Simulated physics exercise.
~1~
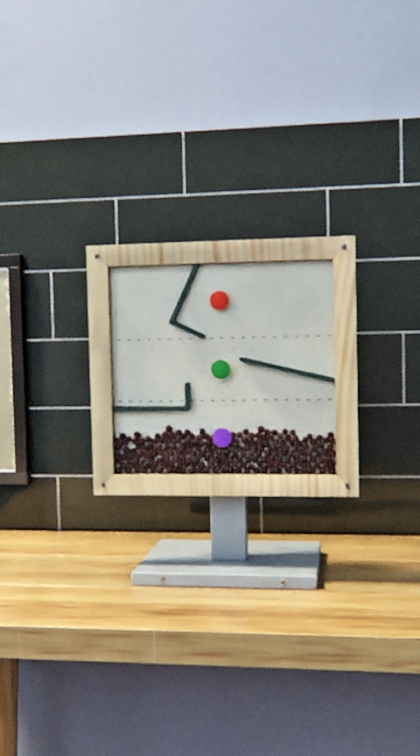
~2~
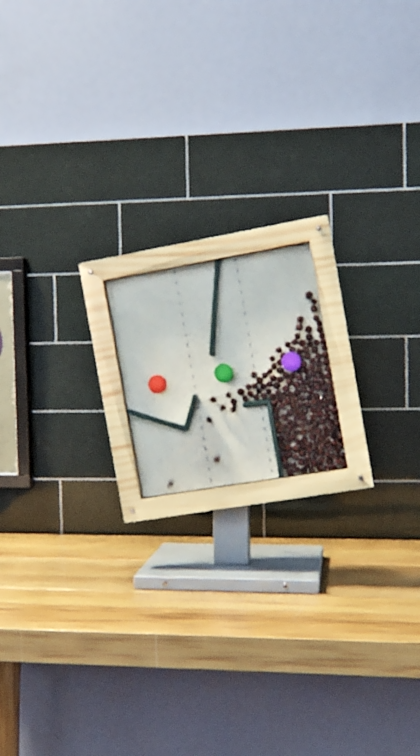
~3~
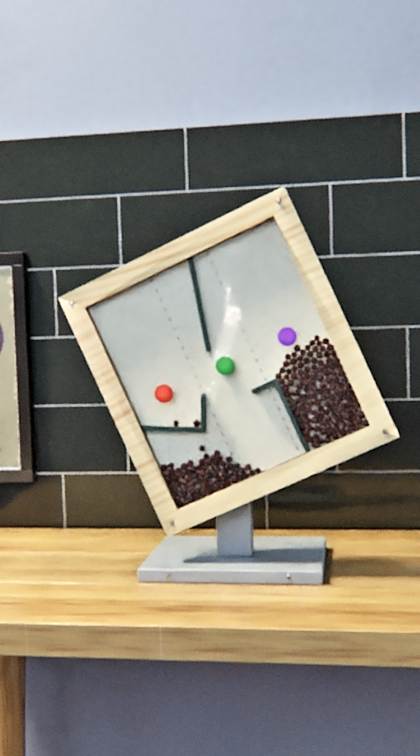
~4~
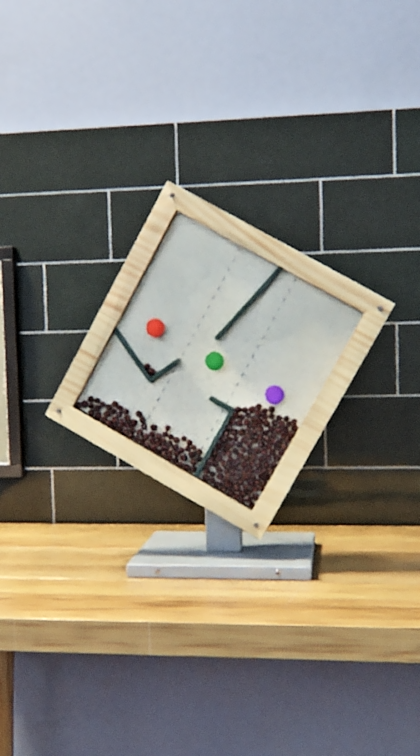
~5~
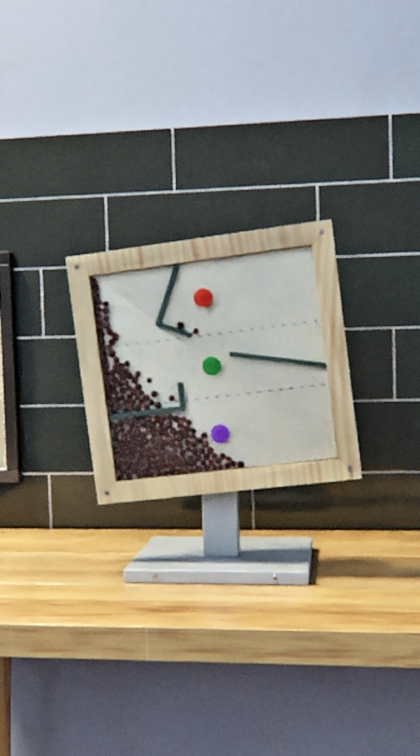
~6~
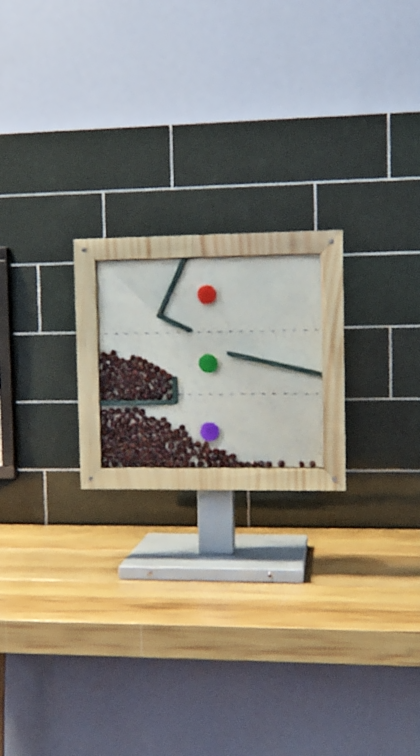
A wooden case of dark beads tips anticlockwise, swings back level, and leaves some beads on a left ledge.
